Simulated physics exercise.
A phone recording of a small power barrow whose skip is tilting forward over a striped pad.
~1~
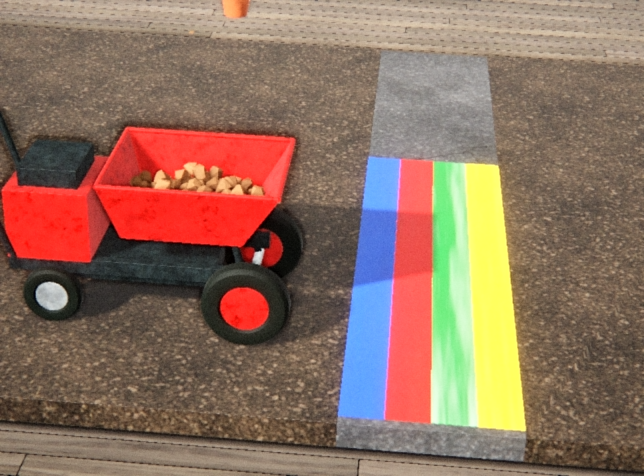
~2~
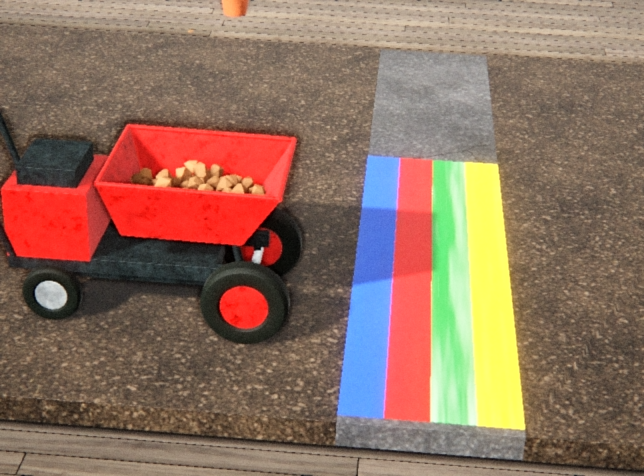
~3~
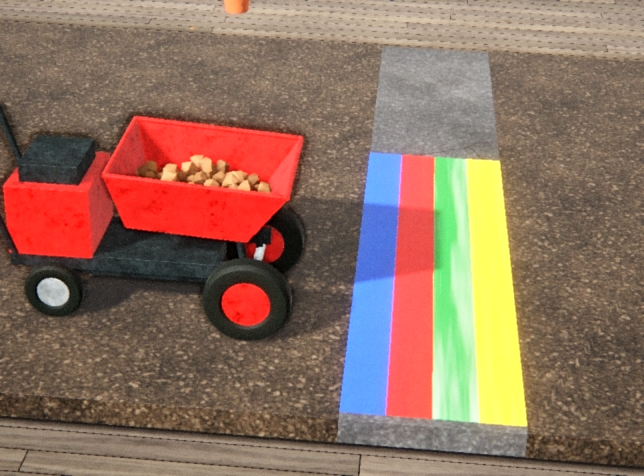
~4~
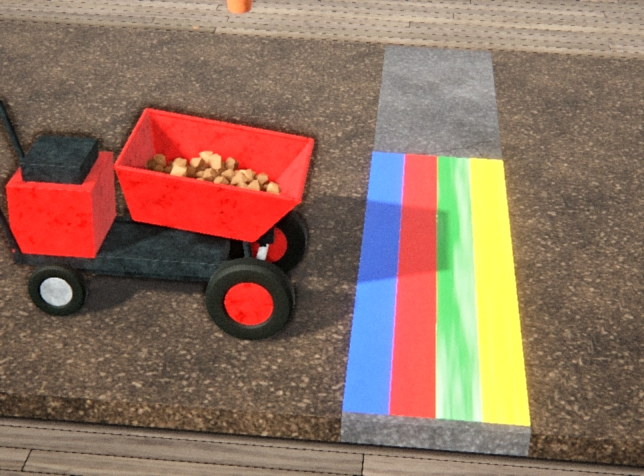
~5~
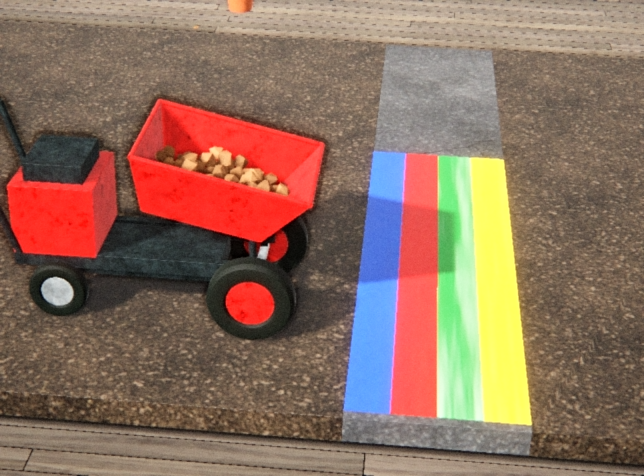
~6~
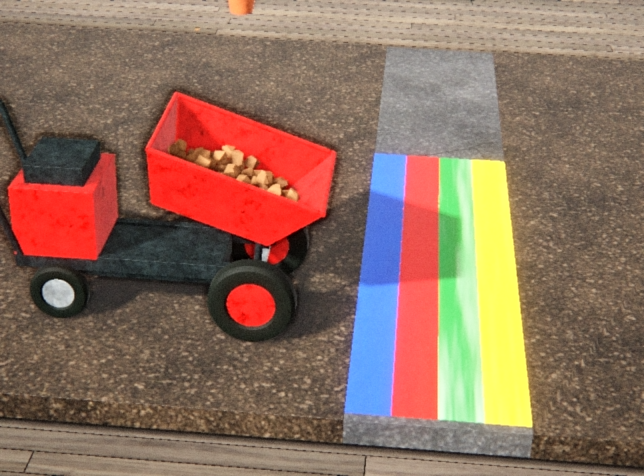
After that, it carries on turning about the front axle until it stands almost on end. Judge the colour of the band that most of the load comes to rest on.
Most of it rests on the red band.
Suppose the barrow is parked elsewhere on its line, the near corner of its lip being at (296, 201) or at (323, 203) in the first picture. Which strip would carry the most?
First: The red one; second: That green strip.
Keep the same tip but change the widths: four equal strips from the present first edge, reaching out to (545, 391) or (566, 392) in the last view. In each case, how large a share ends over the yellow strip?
Near 0 and then 0 in a hundred.
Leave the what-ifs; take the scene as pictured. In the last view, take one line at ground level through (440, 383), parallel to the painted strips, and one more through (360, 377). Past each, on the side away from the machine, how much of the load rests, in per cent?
Close to 20 % and 90 %, in that order.
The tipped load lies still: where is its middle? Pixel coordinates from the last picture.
Resting centre, last picture - approx. (413, 312).
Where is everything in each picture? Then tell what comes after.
In the first picture, lip of the skip at (278, 200), level; top of the load at (205, 193), clay clods; blue strip at (365, 377); red strip at (409, 381); green strip at (454, 384); yellow strip at (499, 387).
In the second picture, lip of the skip at (279, 199), level; top of the load at (195, 184).
In the third picture, lip of the skip at (287, 198), tipped barely; top of the load at (191, 189).
In the fourth picture, lip of the skip at (298, 201), tipped a little; top of the load at (200, 185).
In the fifth picture, lip of the skip at (310, 205), tipped a little; top of the load at (190, 166).
In the sixth picture, lip of the skip at (323, 214), tipped clearly; top of the load at (190, 170); blue strip at (371, 374); red strip at (416, 377); green strip at (461, 380); yellow strip at (505, 384).
Soon after the last picture, skip tipped steeply; all in the skip.
A little later, skip tipped right over; most in the skip; a stray few over the blue strip; a small part over the red strip; a stray few over the green strip.
Later still, skip tipped right over; about a quarter in the skip; about a quarter over the blue strip; about a third over the red strip; about a quarter over the green strip; a stray few over the yellow strip; a stray few off the paint.
At rest, skip tipped right over; a small part in the skip; about a quarter over the blue strip; about half over the red strip; about a quarter over the green strip; a stray few over the yellow strip; a stray few off the paint.
